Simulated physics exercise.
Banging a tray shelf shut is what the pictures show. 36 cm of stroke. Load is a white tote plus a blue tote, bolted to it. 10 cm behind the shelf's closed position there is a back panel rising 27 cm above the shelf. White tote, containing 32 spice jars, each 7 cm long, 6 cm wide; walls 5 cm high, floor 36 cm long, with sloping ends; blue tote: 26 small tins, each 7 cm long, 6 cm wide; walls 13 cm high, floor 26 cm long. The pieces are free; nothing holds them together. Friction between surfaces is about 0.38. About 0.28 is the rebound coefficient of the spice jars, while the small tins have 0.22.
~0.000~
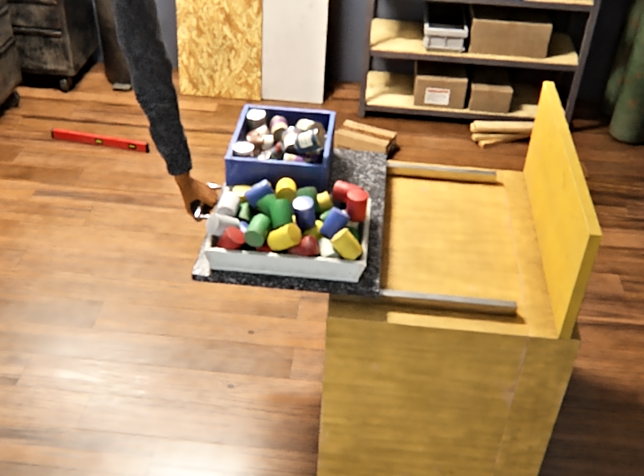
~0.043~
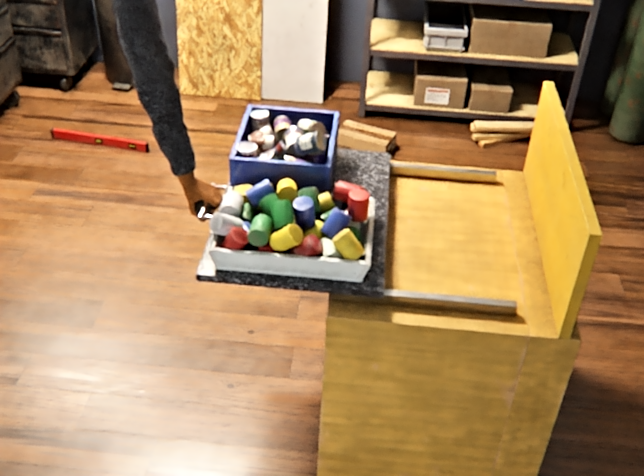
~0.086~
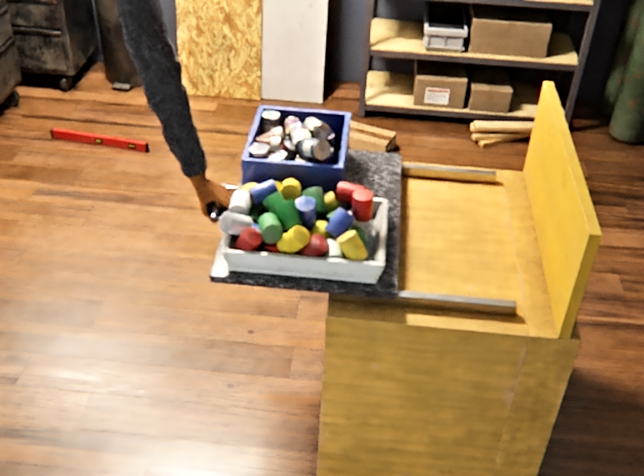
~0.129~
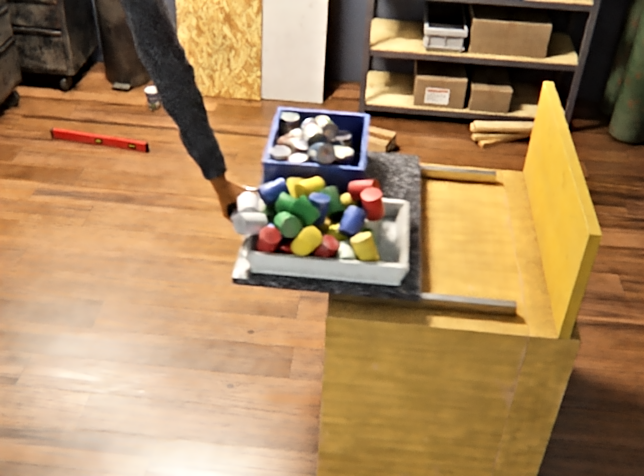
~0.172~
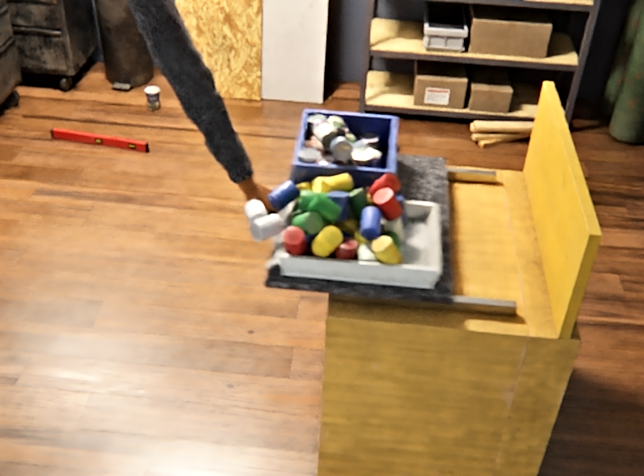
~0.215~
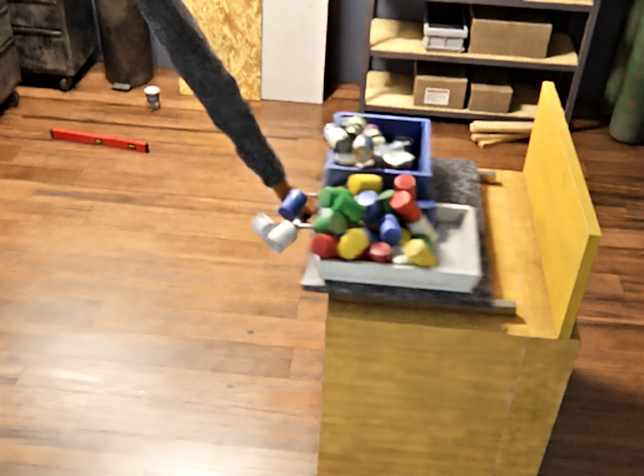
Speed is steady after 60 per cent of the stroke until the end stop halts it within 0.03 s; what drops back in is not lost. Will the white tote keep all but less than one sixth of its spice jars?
No, over a sixth of them go.
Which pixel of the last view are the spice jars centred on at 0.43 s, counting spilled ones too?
In the last picture they centre on about (462, 238).
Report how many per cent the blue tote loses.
Lost from the blue tote: 5 percent.
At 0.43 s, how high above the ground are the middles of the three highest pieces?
Their middles sit some 106 cm up.
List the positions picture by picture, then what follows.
In the first frame (places track the rim corner closest to us here, unless another is named), white tote (361, 263); blue tote (by its farthest rim corner) (249, 106); 0 cm pushed; all still inside.
White tote (366, 263); blue tote (253, 106); 1 cm pushed, in the second frame.
White tote (380, 264); blue tote (264, 107); 5 cm pushed, in the third frame.
White tote (403, 266); blue tote (283, 108); 11 cm pushed; 1 out, the lowest jar at (248, 208), in the fourth frame.
White tote (436, 269); blue tote (309, 110); 19 cm pushed; 3 out, the lowest jar at (257, 215), in the fifth frame.
White tote (476, 273); blue tote (341, 113); 29 cm pushed; 3 out, the lowest jar at (265, 228), in the sixth frame.
After 0.23 s, the shelf hits its stop.
After 0.31 s, the white tote is down by 4 of 32 and the blue tote has all 26.
After 0.43 s, the white tote is down by 9 of 32 and the blue tote is down by 1 of 26.
After 0.65 s, the white tote is down by 16 of 32 and the blue tote is down by 1 of 26.
When it is over (at 1.08 s), the white tote is down by 17 of 32 and the blue tote is down by 1 of 26. Asked share, 17 of 32, 53 per cent.
